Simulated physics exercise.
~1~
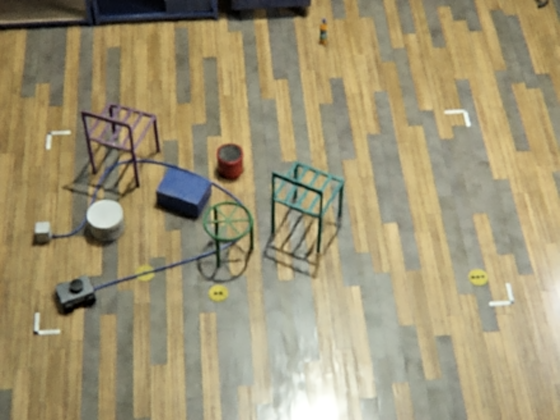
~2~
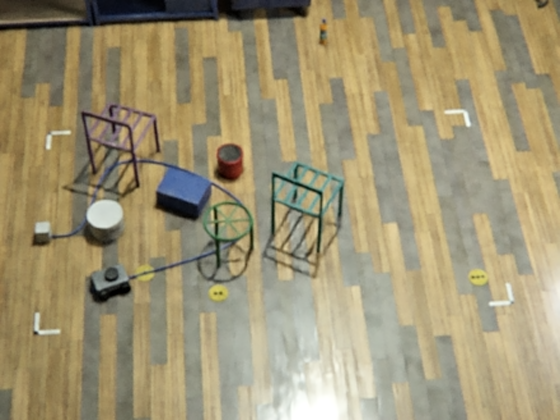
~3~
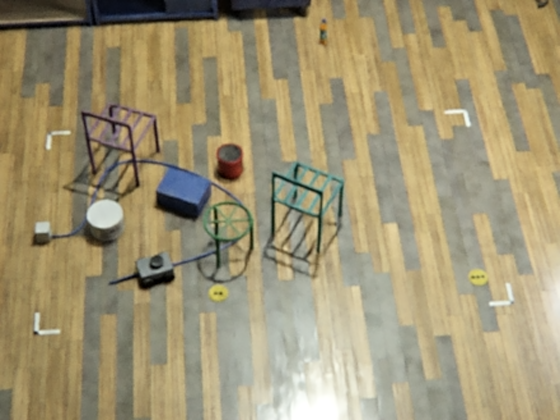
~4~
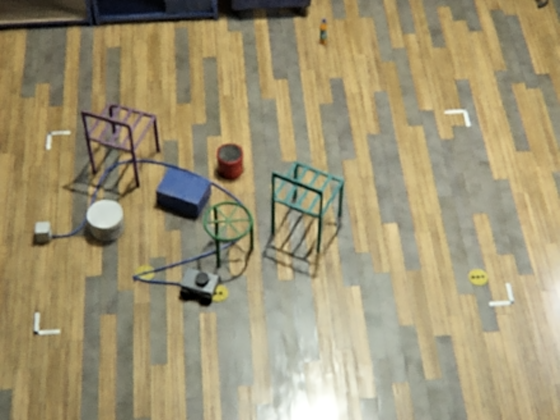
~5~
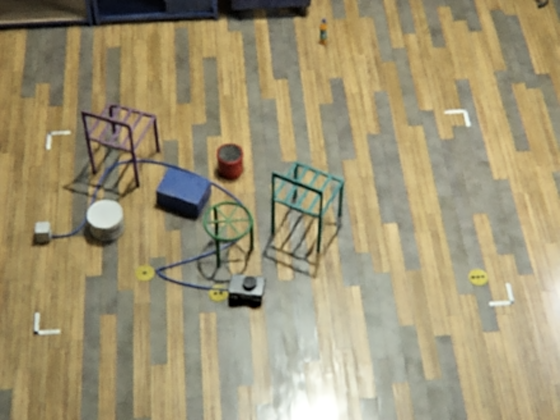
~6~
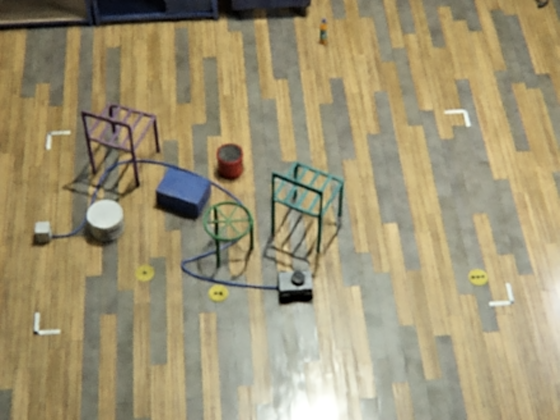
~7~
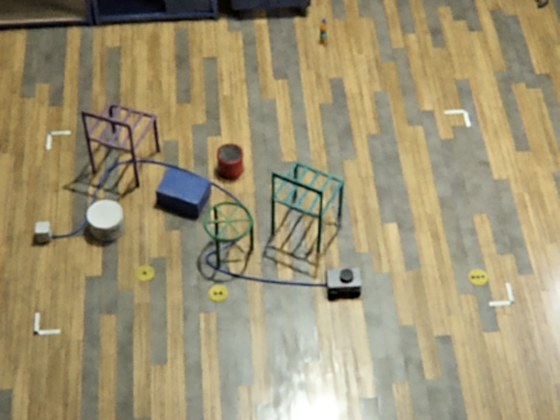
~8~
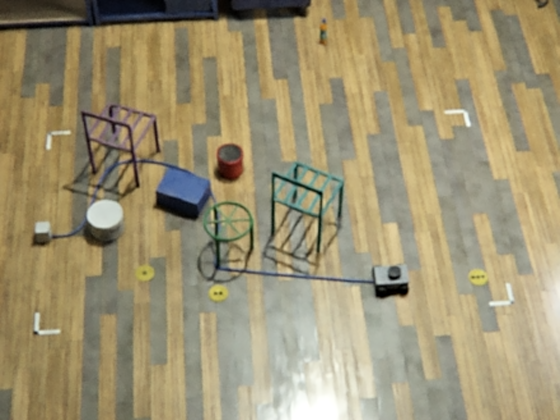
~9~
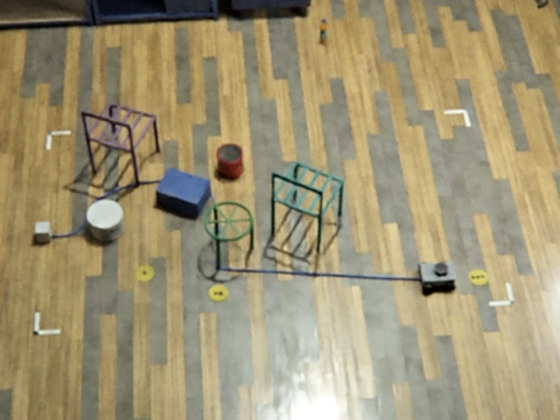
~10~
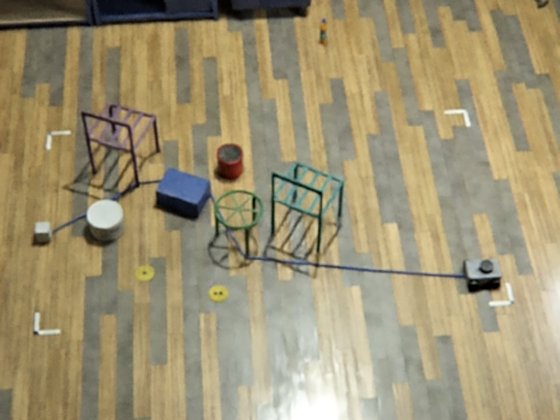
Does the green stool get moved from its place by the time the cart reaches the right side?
Yes, the green stool stays put for most of the cart's run, then shifts slightly right and up at the end as the lead pulls tight.
Small grey cart towing a blue lead rightward across a wooden floor past chairs, the tightening lead finally shifting the green stool slightly.
